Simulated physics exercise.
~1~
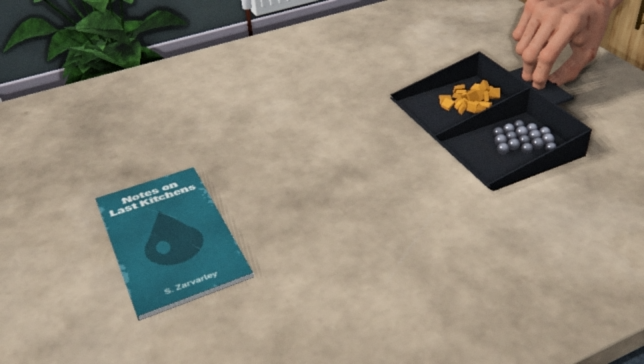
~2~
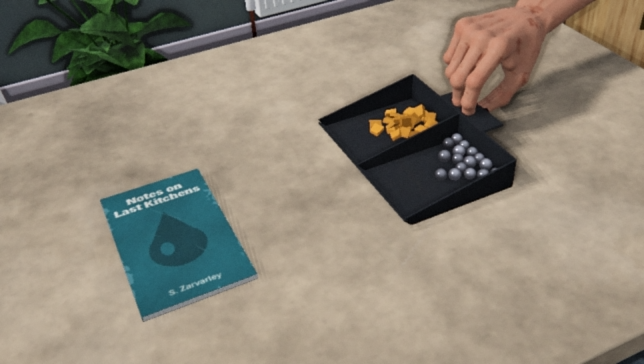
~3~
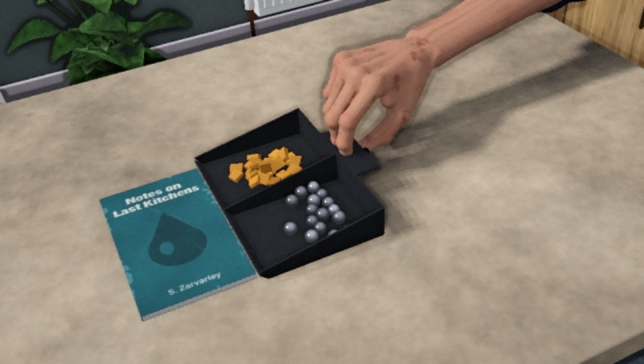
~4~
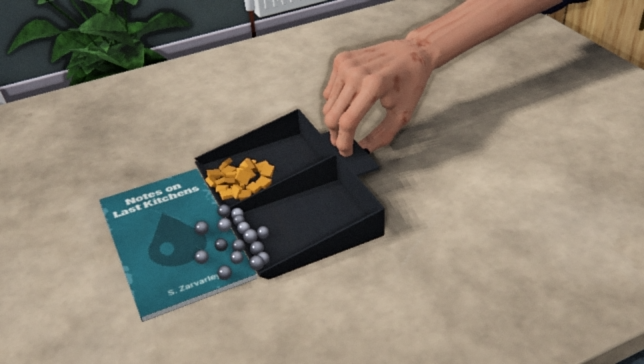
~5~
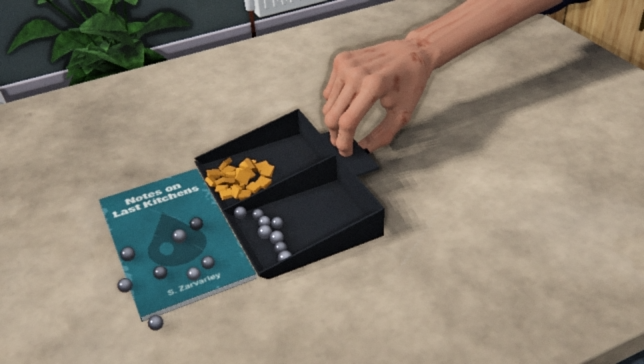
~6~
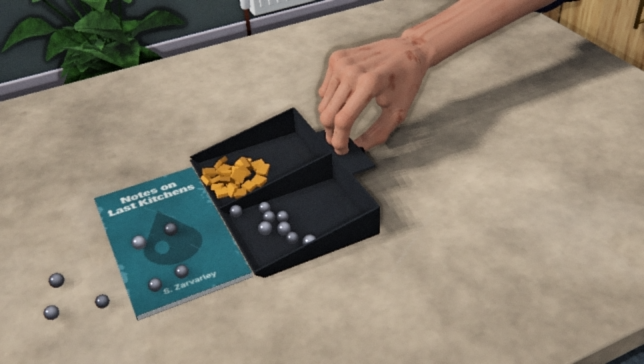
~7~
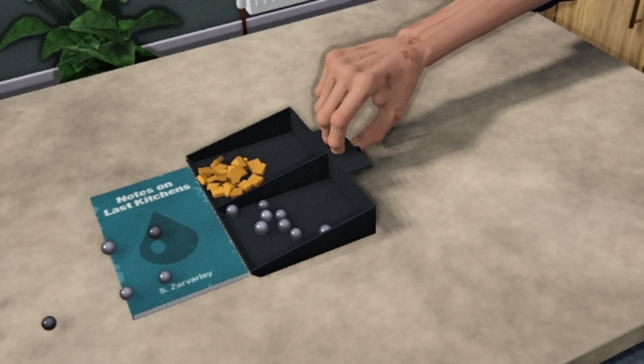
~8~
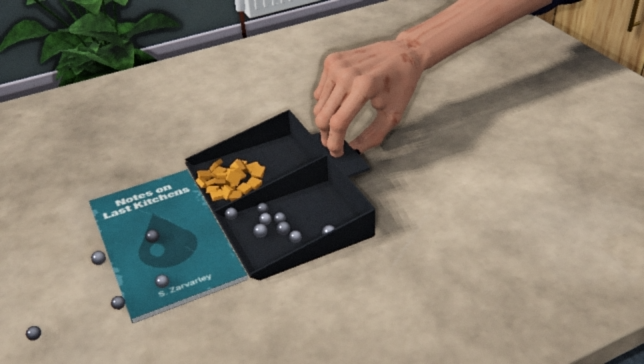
Black two-part tray pushed left by a hand stops against a teal book, grey balls partly spilling over it, orange chunks staying in.
